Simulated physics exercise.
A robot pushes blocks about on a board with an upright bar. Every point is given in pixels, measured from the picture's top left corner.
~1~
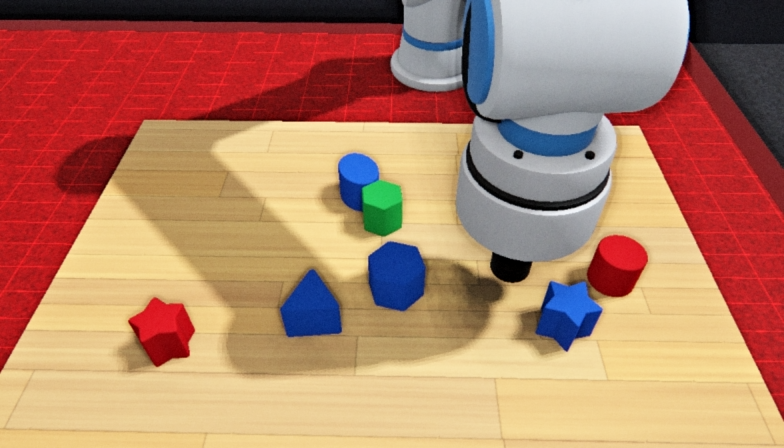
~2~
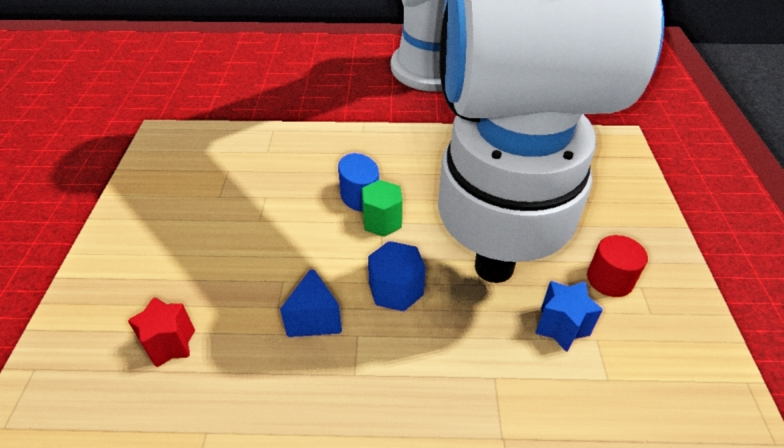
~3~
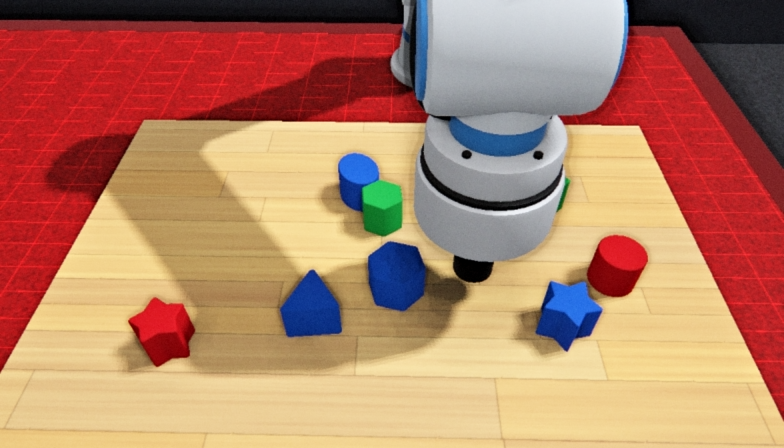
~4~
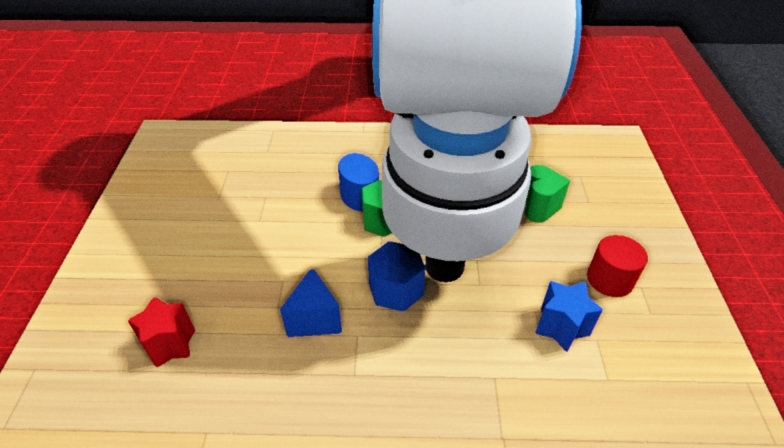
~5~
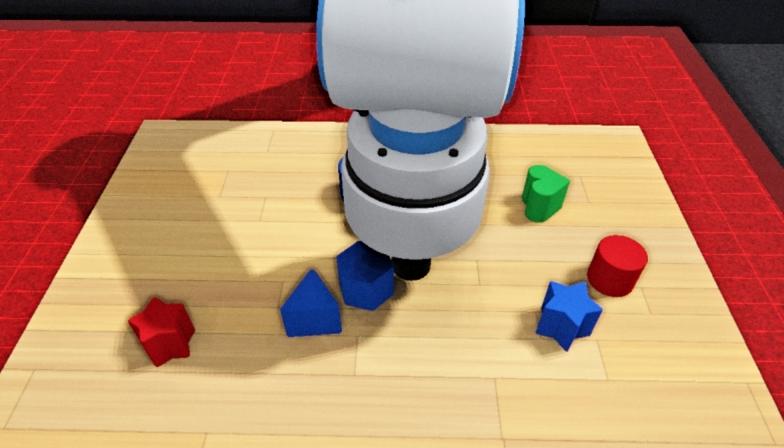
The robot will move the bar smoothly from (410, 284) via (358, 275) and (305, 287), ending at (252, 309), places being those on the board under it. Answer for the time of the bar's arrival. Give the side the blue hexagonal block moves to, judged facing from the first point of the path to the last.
It is pushed towards the right-hand side.
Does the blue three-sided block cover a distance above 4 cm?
I expect not.
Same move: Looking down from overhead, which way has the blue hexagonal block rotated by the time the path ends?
Clockwise from above.
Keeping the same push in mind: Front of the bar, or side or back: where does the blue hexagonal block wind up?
In front, I predict.
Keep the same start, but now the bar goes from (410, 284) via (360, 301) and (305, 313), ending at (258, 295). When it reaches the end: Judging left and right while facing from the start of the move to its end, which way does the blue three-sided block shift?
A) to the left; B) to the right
The one that fits is A, to the left.
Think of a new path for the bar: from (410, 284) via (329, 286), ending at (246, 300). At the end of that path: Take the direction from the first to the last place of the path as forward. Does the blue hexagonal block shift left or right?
My answer: Right.
The first path, step by step. One third of the way, bar at (356, 256); blue three-sided block at (296, 297), turned 40° anticlockwise; blue hexagonal block at (309, 258), turned 20° anticlockwise.
Two thirds of the way, bar at (300, 269); blue three-sided block at (291, 299), turned 60° anticlockwise; blue hexagonal block at (251, 265).
At the end, bar at (247, 291); red star block in place; blue three-sided block at (288, 301), turned 75° anticlockwise; blue hexagonal block at (199, 273), turned 35° clockwise.
